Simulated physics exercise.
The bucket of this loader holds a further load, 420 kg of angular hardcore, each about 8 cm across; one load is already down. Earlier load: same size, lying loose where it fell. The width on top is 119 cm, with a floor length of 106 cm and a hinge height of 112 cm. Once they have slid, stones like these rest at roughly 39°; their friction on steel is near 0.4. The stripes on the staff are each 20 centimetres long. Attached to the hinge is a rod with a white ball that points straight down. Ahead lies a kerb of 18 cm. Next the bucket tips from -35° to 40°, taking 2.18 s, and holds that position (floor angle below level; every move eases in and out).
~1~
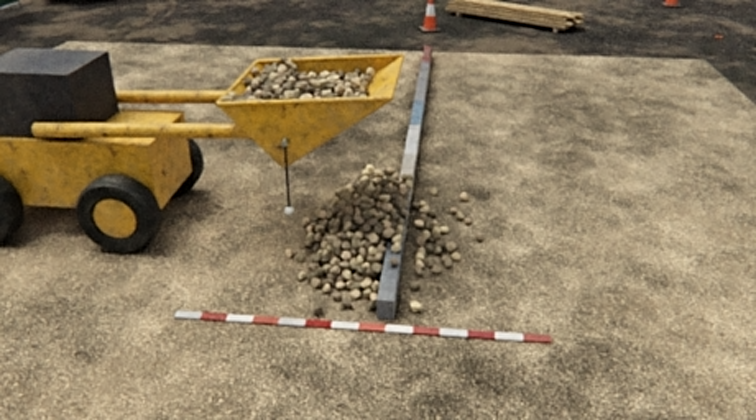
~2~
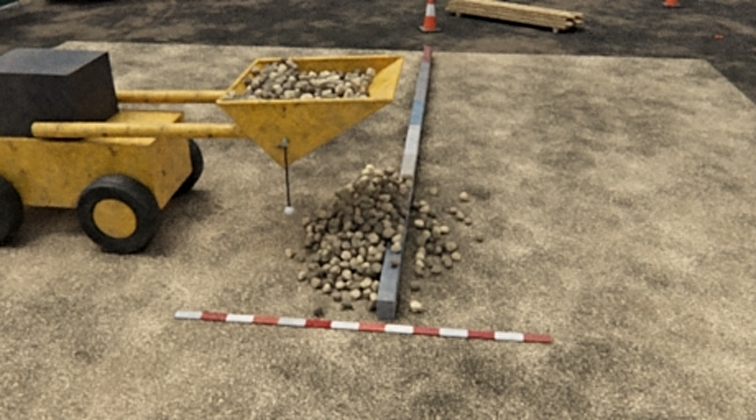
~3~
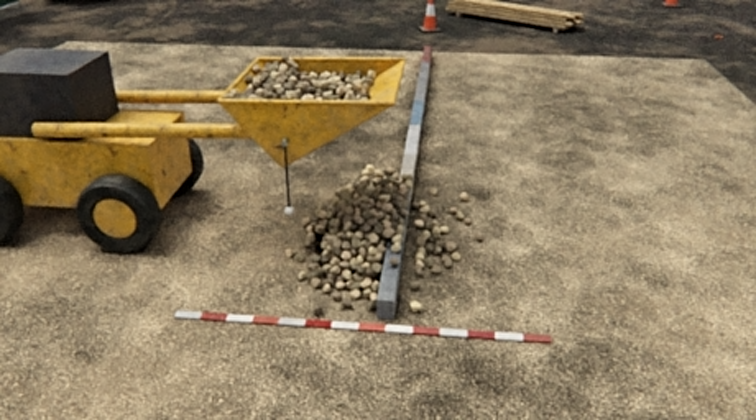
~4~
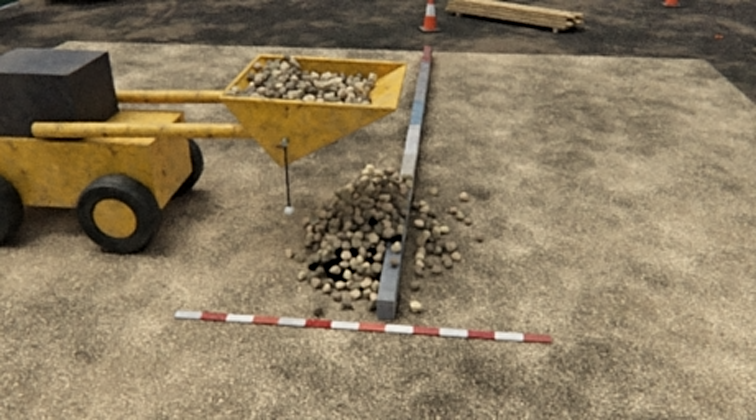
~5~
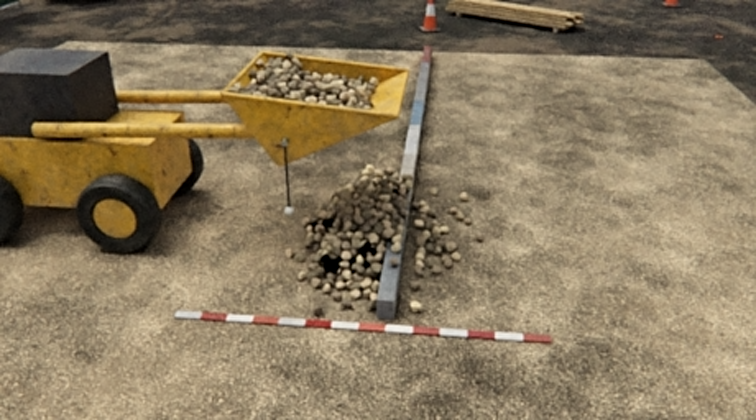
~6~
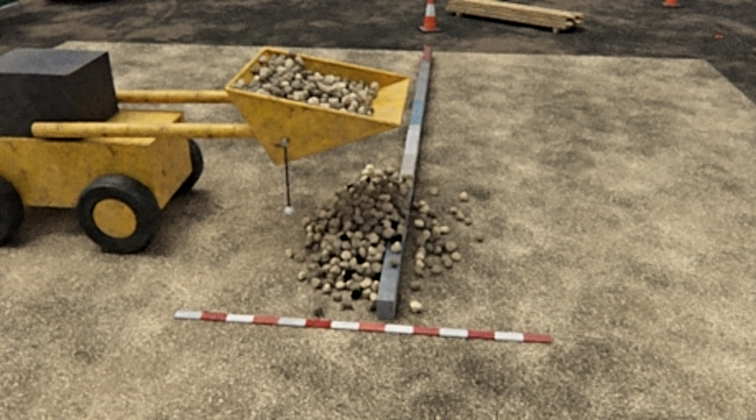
On sandy ground, a yellow loader slowly tilts its stone-filled bucket forward above a stone pile.
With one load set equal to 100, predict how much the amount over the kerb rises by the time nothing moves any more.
It rises by roughly 54 percent.
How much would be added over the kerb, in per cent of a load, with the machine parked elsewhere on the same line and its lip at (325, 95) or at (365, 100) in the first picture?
Near 0 per cent from the first place, 15 from the second.
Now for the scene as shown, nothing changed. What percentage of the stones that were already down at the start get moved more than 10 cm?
Roughly 5 percent.
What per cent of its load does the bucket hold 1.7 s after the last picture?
55 %.
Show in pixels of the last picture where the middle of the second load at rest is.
They end up centred around (415, 222).
Then, 1.0 s after the last picture the floor is at 28°; in per cent of one load, 100 in the bucket, 93 on this side of the kerb, 6 over the kerb; the foremost stones are at (460, 229).
Then, 1.7 s after the last picture the floor is at 40°; in per cent of one load, 54 in the bucket, 123 on this side of the kerb, 22 over the kerb; the foremost stones are at (465, 225).
Then, 2.0 s after the last picture the floor is at 40°; in per cent of one load, 31 in the bucket, 124 on this side of the kerb, 44 over the kerb; the foremost stones are at (494, 252).
Then, 4.7 s after the last picture the floor is at 40°; in per cent of one load, 16 in the bucket, 123 on this side of the kerb, 60 over the kerb; the foremost stones are at (511, 258). Net gain over the kerb, 54.
